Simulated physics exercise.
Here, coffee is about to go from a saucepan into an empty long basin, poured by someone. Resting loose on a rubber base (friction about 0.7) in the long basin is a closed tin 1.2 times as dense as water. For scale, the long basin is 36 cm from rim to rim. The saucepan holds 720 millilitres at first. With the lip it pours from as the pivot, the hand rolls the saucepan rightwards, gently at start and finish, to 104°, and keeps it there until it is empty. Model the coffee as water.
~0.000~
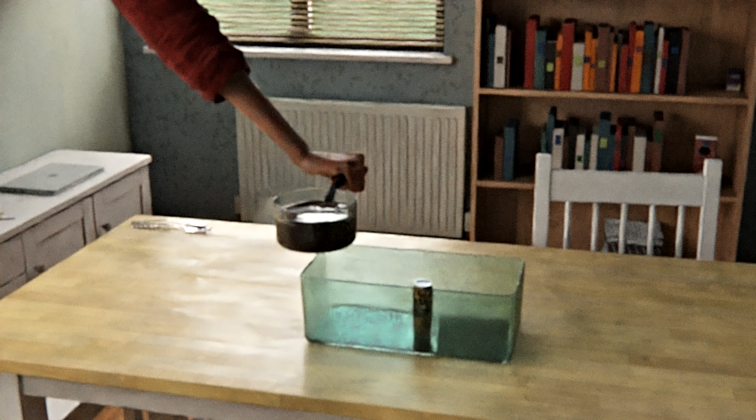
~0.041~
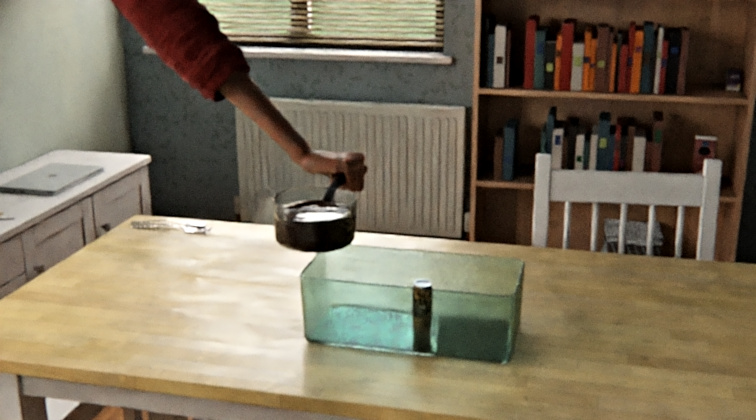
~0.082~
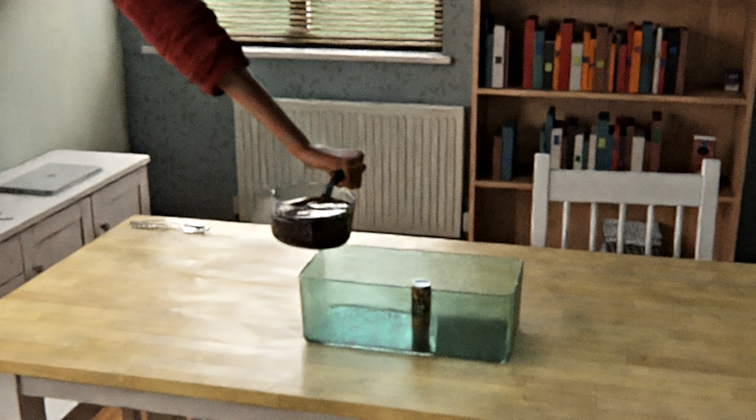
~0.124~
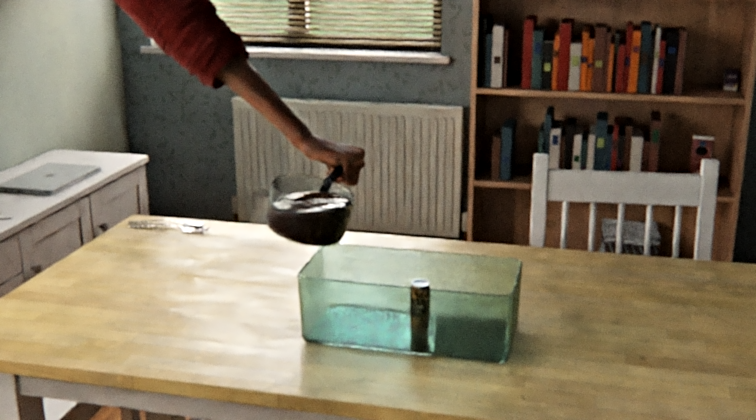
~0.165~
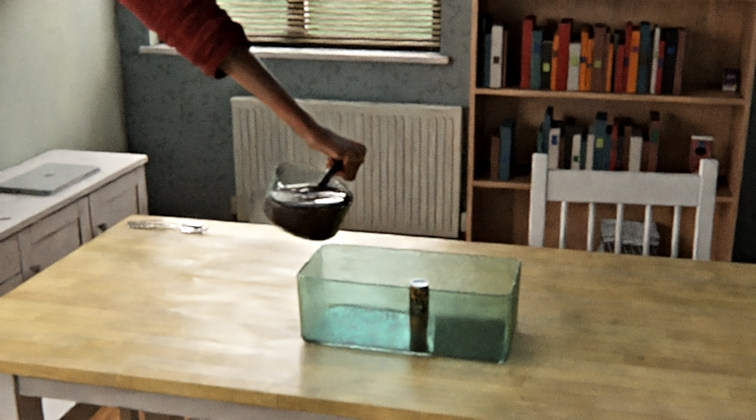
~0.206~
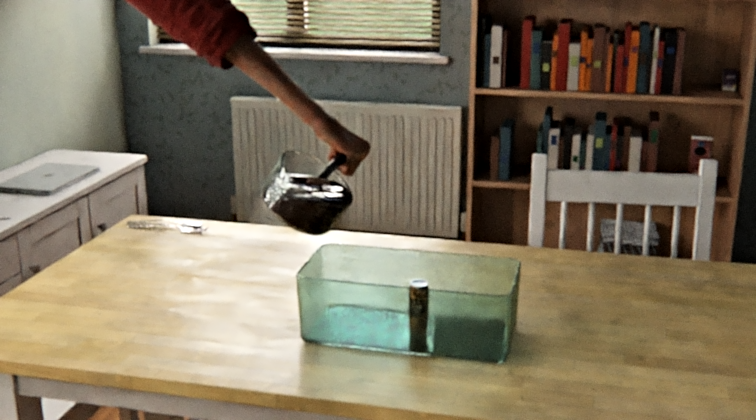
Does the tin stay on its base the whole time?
Watch, it's going to keep its feet.
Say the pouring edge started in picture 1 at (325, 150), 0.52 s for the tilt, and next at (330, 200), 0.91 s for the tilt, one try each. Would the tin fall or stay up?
In the first try it comes down; in the second it remains standing.
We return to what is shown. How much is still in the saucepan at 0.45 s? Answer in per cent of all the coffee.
About 46 percent.
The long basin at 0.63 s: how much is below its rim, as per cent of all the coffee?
The share is close to 80 percent.
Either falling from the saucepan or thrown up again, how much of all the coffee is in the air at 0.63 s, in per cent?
In-air share: About 14 %.
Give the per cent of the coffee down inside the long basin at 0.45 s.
Near 6 in a hundred.
By 0.45 s the tilt is 99° and 45 per cent is still to pour; the tin stands where it began.
By 0.63 s the tilt is 104° and 5 per cent is still to pour; the tin stands where it began.
By 0.82 s the tilt is 104° and 0 per cent is still to pour; the tin leans 5°.
By 1.02 s the tilt is 104° and 0 per cent is still to pour; the tin stands where it began.
At rest the tin stands where it began.
